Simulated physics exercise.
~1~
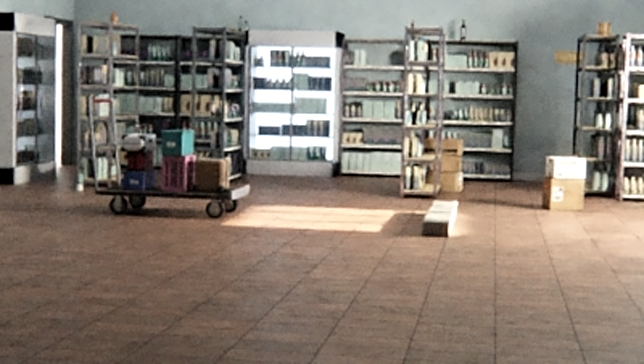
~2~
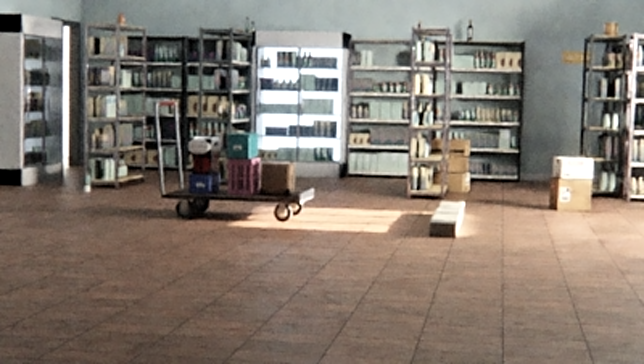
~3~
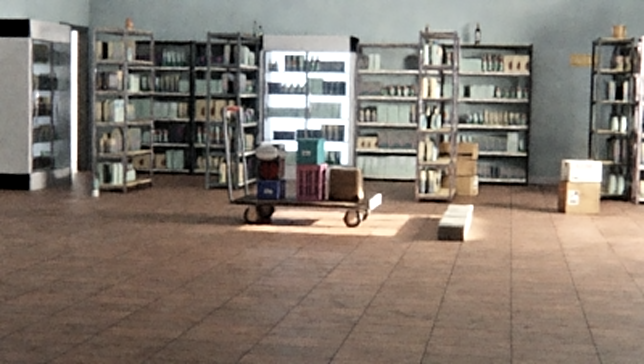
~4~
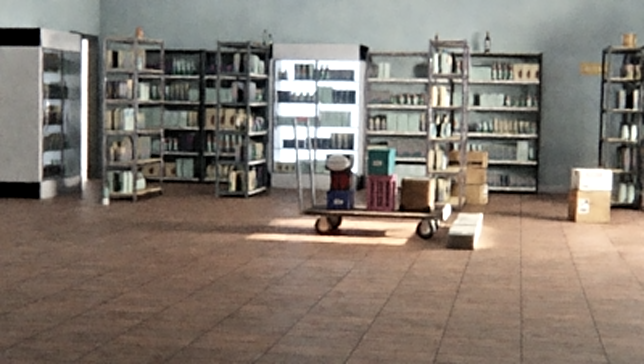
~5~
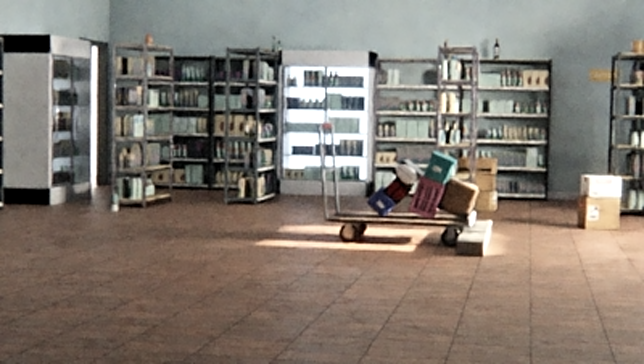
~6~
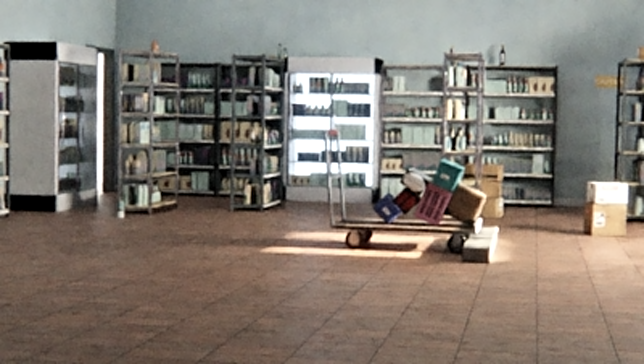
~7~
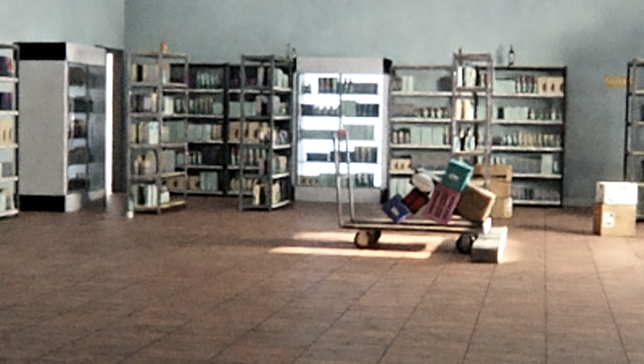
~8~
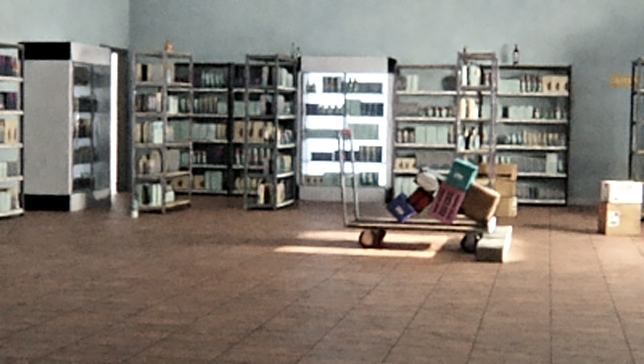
To begin with, a flatbed trolley loaded with a blue tote, a teal tote, a pink crate and red, white and brown suitcases rolls to the right across a tiled floor, in front of shelves and a brightly lit cabinet. It passes through a patch of light toward a low step. On reaching the step, the trolley stops, and its load slides forward and tilts. The pink crate leans, and the teal tote and suitcases slump at angles around it. The heap then stays still, with everything, including the teal tote, remaining on the deck.
